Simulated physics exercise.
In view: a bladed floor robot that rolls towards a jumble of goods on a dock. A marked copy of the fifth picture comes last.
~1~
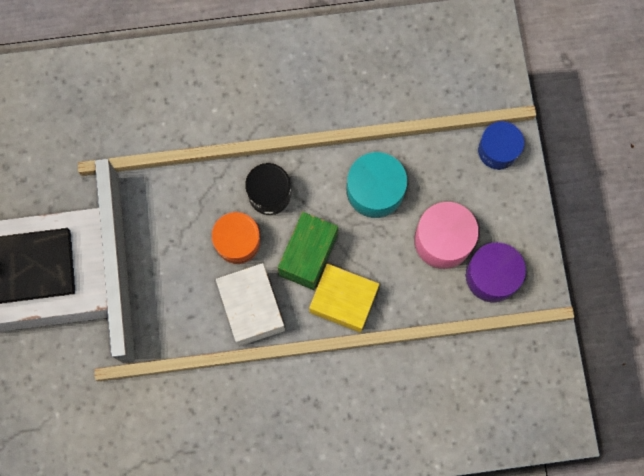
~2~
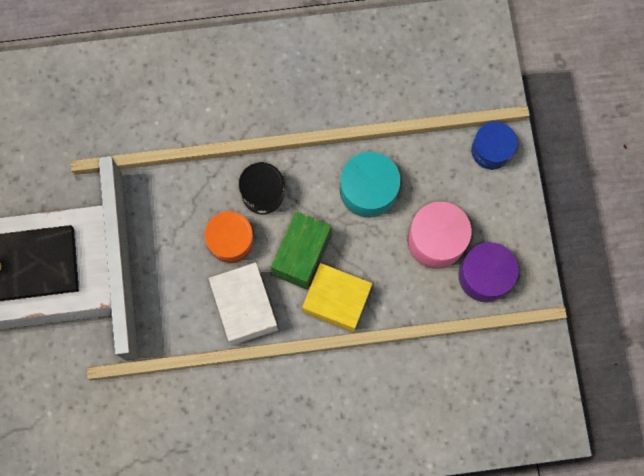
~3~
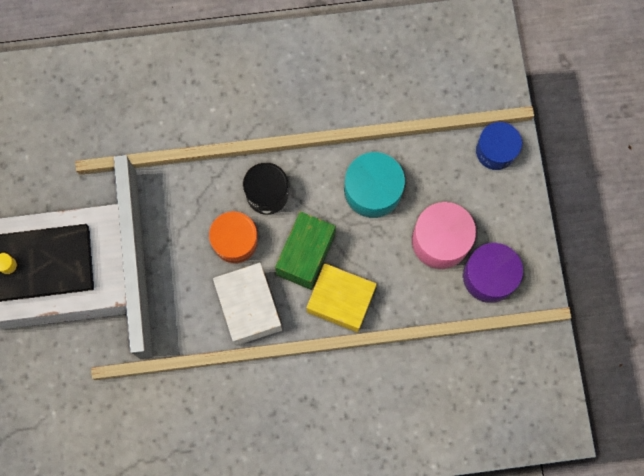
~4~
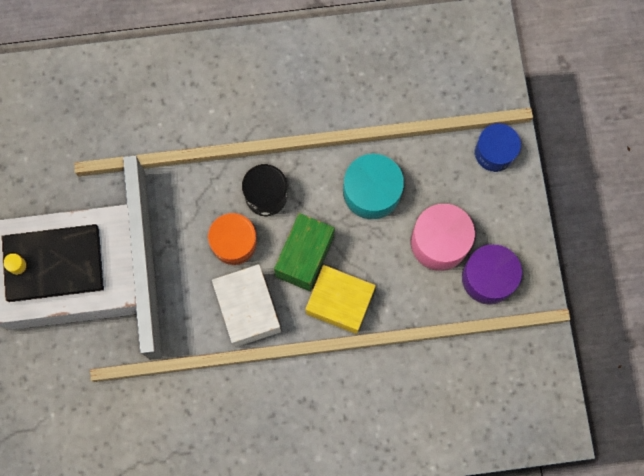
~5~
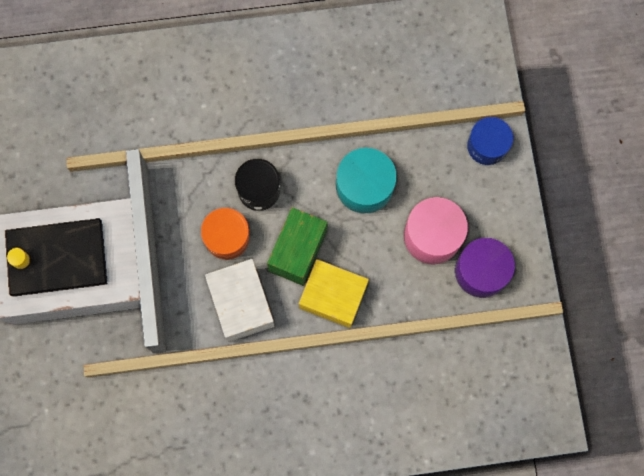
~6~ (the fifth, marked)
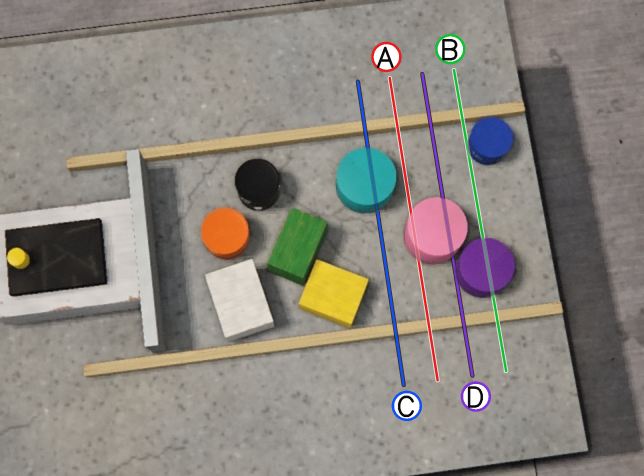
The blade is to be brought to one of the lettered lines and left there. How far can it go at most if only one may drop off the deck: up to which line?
Up to line A.
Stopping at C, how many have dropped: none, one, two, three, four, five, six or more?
By then, none.
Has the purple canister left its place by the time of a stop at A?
Yes.
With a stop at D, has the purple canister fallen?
By then, yes.
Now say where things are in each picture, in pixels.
Pink canister (446, 236); blue pail (501, 146); black pail (269, 190), in the first frame.
Robot (35, 263); turquoise canister (369, 185), in the second frame.
Robot (50, 261); orange pail (234, 238), in the third frame.
Robot (60, 262); purple canister (491, 275), in the fourth frame.
Robot (63, 256); pink canister (435, 232); blue pail (490, 142); black pail (258, 185), in the fifth frame.
On the marked copy, A at (413, 224); B at (479, 216); C at (380, 228); D at (447, 220).
With A. Early on, robot (163, 243); yellow crate (349, 294); white crate (281, 298).
Further on, robot (260, 231); purple canister (495, 271); pink canister (459, 227).
At the end, robot (335, 221); purple canister (548, 271); blue pail (520, 132); none fallen.
As for the rest, B drops six; C is within the limit but short; D drops three.
